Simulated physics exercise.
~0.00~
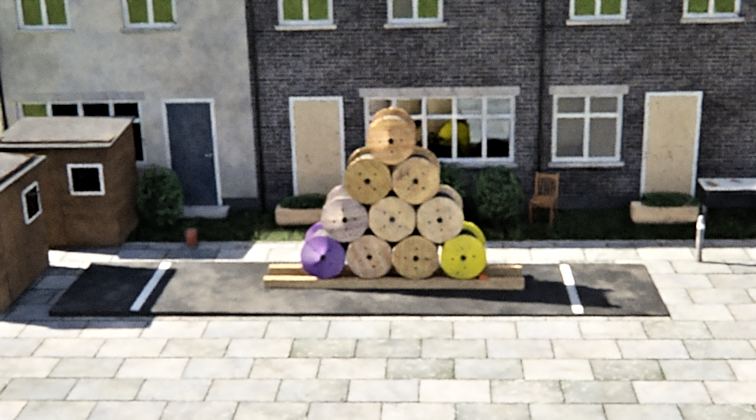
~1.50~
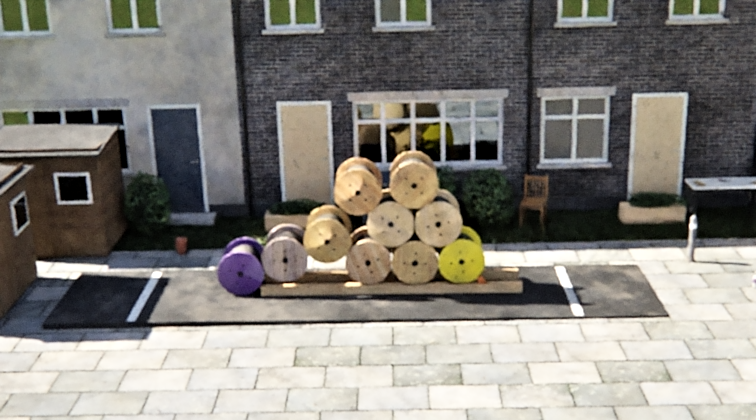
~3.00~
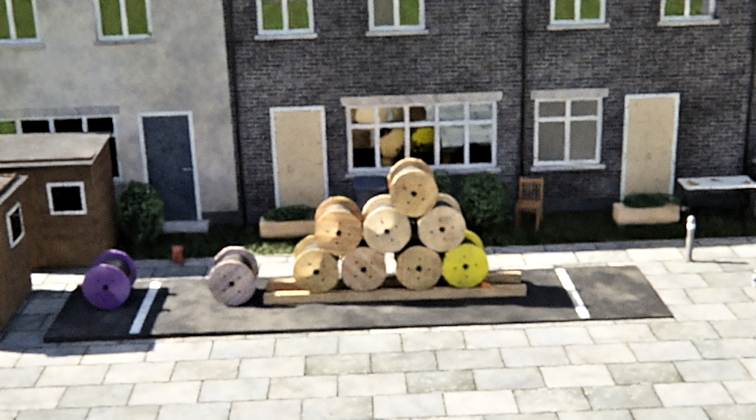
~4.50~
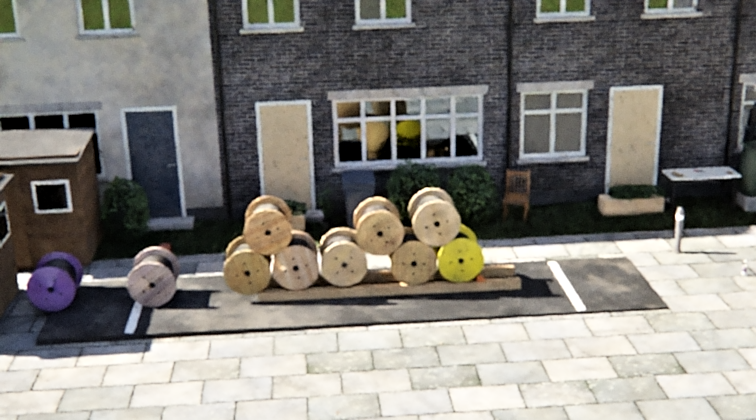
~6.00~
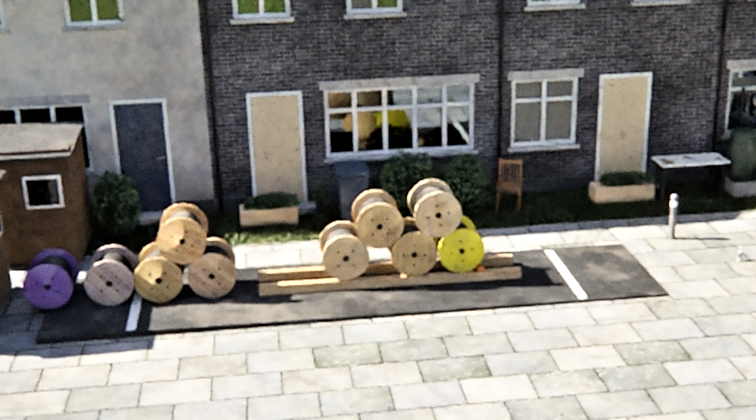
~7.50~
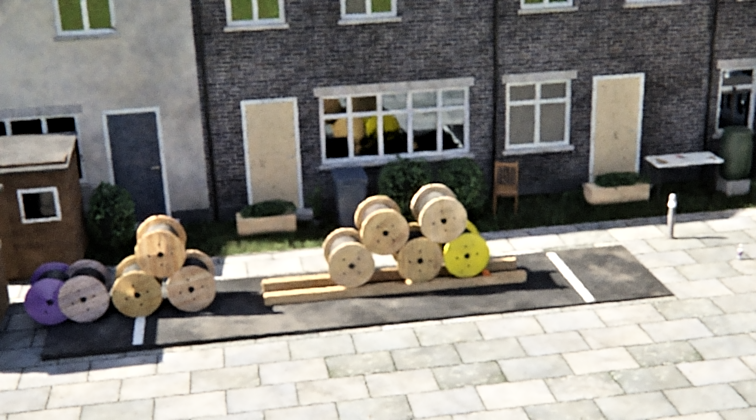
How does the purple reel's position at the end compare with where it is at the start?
At the start the purple reel sits at the bottom left corner of the pyramid on the bearers. By the end it is off the bearers and beyond the left white line, at the far left of the group of reels.
